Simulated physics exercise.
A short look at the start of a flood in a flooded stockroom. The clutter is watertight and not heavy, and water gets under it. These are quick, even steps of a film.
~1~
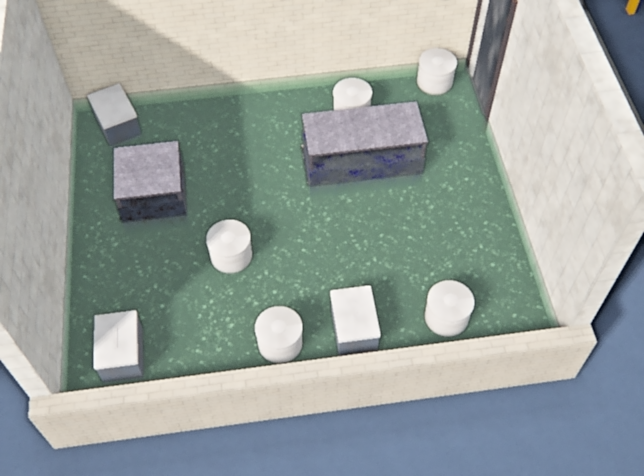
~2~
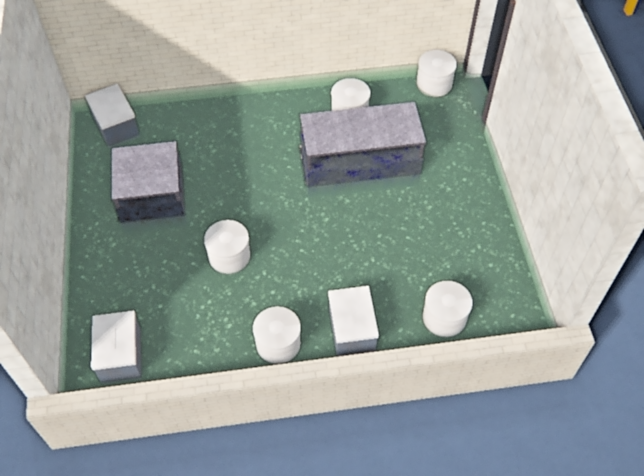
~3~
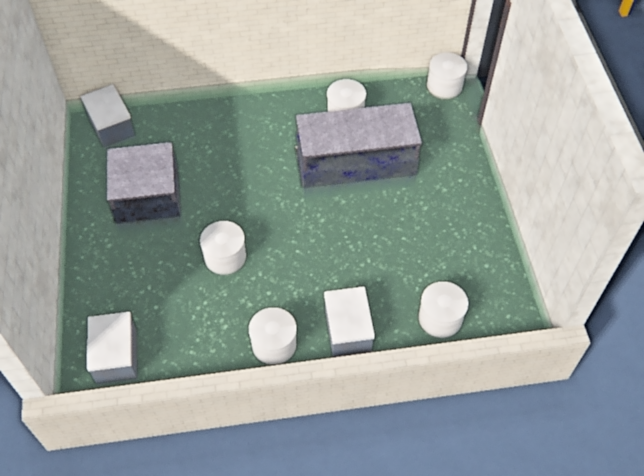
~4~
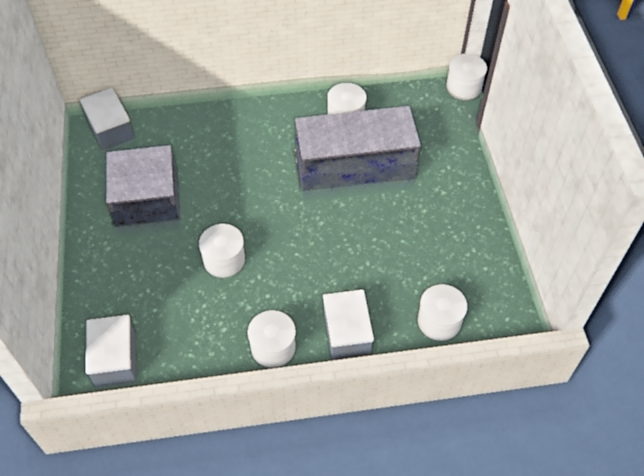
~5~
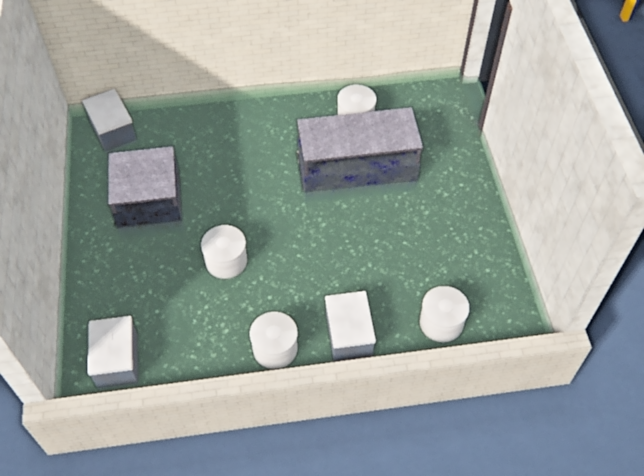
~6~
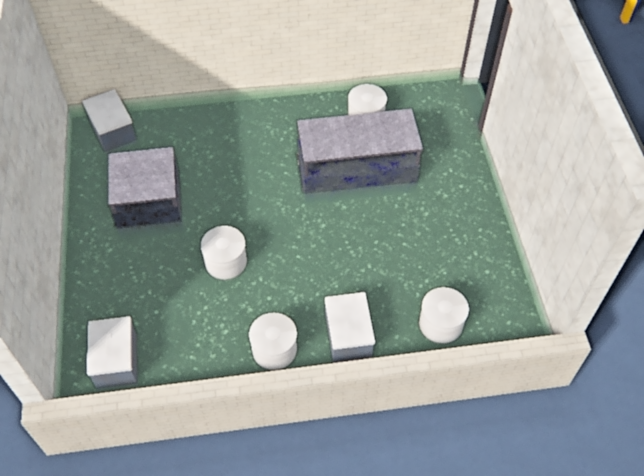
Flooded stockroom, a white tub drifting right out of view at the back corner, then another behind a long block edging right.
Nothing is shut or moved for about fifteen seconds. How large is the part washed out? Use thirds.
That comes to under a third.
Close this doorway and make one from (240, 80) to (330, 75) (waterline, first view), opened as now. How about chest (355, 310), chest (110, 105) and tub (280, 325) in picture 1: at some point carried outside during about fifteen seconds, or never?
One after the other: Stays, yes, left behind.
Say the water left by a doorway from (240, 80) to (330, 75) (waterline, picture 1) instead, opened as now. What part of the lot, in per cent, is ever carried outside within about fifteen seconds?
Close to 50 %.
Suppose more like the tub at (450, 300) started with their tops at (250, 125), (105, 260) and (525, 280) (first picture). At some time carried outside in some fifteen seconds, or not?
In that order: Yes, stays, still in.
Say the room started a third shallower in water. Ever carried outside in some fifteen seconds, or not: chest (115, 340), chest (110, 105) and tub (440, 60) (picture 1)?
One after the other: Stays, kept in, carried outside.
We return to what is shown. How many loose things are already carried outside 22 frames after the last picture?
I count 2.
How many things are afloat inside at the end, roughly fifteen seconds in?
6 of them.
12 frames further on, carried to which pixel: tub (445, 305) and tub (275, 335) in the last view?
Roughly at (471, 292) and (306, 326).
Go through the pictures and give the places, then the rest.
The first picture shows a tub at (353, 92), afloat; a tub at (451, 300), afloat; 0 of 8 have shifted.
The second picture shows a tub at (351, 92), afloat; a tub at (449, 301) floats; 0 of 8 have shifted.
The third picture shows a tub at (347, 93), afloat; a tub at (445, 302), afloat; 1 of 8 have shifted.
The fourth picture shows a tub at (347, 97) floats; a tub at (444, 305), afloat; 1 of 8 have shifted.
The fifth picture shows a tub at (357, 99) floats, close to its start; a tub at (446, 306), afloat; 2 of 8 have shifted.
The sixth picture shows a tub at (368, 98) floats, close to its start; a tub at (445, 307) floats; 2 of 8 have shifted.
A moment on, 1 of 8 are out; 7 afloat.
Next, 2 of 8 are out; 6 afloat.
Later, 2 of 8 are out; 6 afloat.
In the end, 2 of 8 are out; 6 afloat.
